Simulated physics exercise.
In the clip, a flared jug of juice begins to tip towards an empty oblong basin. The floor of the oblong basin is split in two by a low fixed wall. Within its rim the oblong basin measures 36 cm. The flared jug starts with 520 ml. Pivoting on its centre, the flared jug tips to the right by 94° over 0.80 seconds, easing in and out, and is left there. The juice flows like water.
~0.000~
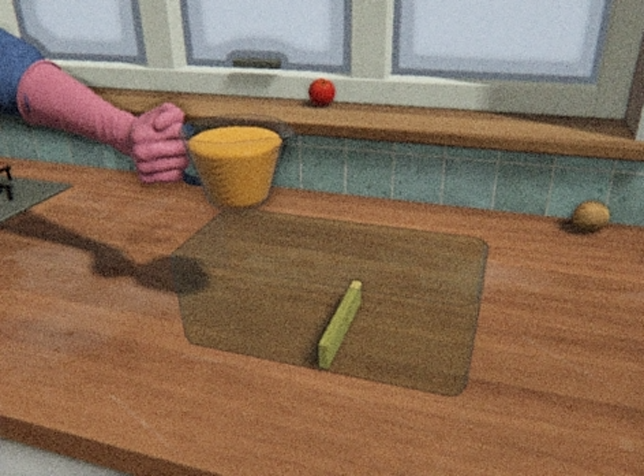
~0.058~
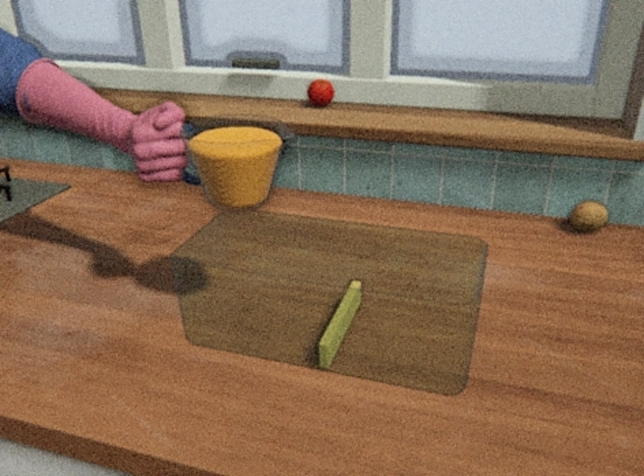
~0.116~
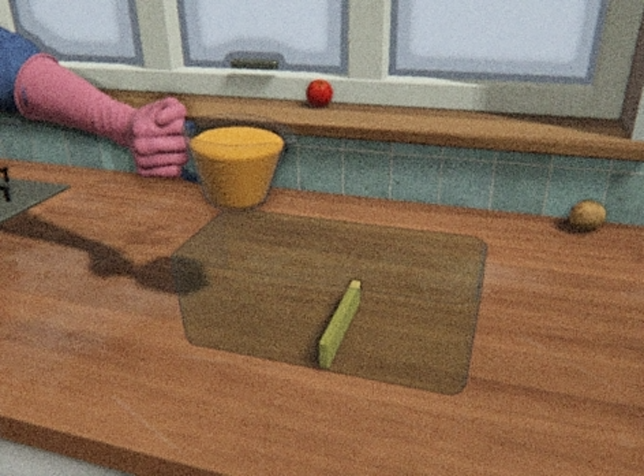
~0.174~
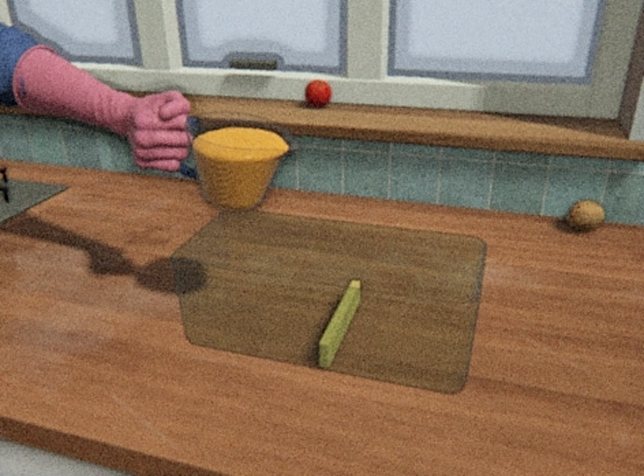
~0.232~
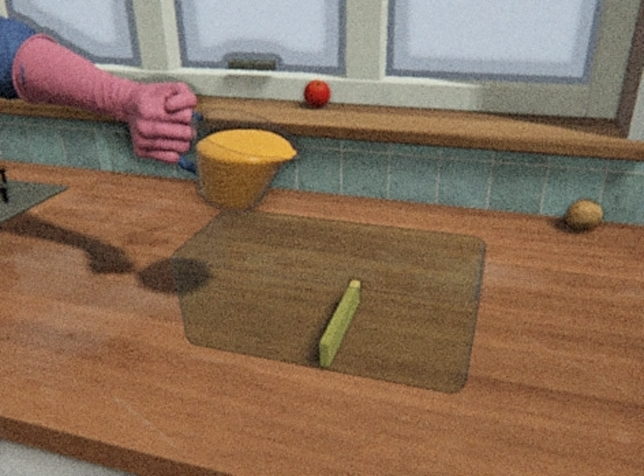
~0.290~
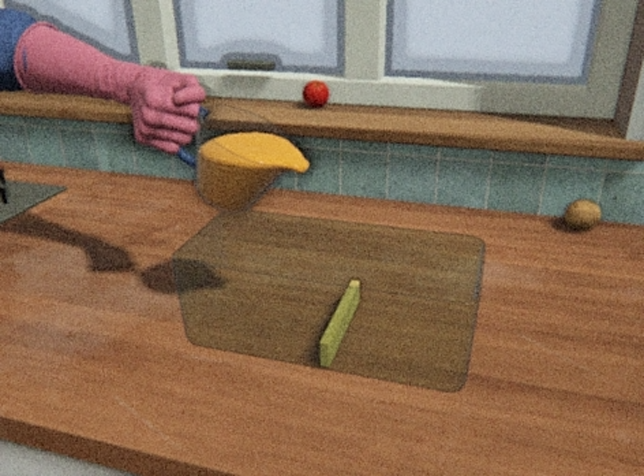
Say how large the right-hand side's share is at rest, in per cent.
Its share is roughly 37 per cent.
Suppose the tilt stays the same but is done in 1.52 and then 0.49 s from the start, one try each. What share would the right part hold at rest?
Near 50 in a hundred on the first go and near 25 in a hundred on the second.
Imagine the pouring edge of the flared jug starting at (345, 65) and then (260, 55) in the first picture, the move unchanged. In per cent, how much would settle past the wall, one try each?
Roughly 90 per cent the first time and 15 per cent the second.
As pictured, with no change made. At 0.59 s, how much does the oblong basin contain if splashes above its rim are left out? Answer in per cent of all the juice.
Around 38 percent.
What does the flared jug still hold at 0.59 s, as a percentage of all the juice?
Roughly 42 percent.
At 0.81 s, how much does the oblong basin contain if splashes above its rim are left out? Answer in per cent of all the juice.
Reading: Approx. 90 %.
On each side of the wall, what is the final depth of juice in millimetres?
Depths: Left near 12 mm, right near 8 mm.
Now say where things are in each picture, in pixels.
It leans 0°; its right rim is at (294, 134); the juice meets the walls at (195, 135) and (282, 142); the oblong basin's rim runs from (199, 232) to (484, 272); the wall's top is at (342, 311), in the first picture.
It leans 1°; its right rim is at (295, 136); the juice meets the walls at (196, 135) and (281, 143), in the second picture.
It leans 5°; its right rim is at (297, 140); the juice meets the walls at (197, 134) and (283, 145), in the third picture.
It leans 11°; its right rim is at (299, 148); the juice meets the walls at (200, 136) and (287, 148), in the fourth picture.
It leans 18°; its right rim is at (302, 157); the juice meets the walls at (204, 138) and (296, 151), in the fifth picture.
It leans 27°; its right rim is at (304, 169); the juice meets the walls at (206, 142) and (300, 160); 3 per cent is over the edge, in the sixth picture.
Then, 0.59 s in, the tilt is 79° and 43 per cent is still to pour, 14 is left of the wall and 23 right of it.
Then, 0.81 s in, the tilt is 94° and 6 per cent is still to pour, 54 is left of the wall and 36 right of it.
Then, 1.05 s in, the tilt is 94° and 0 per cent is still to pour, 62 is left of the wall and 37 right of it.
Then, 1.30 s in, the tilt is 94° and 0 per cent is still to pour, 62 is left of the wall and 37 right of it.
Finally, 62 per cent lies left of the wall, 37 right of it and 1 outside.
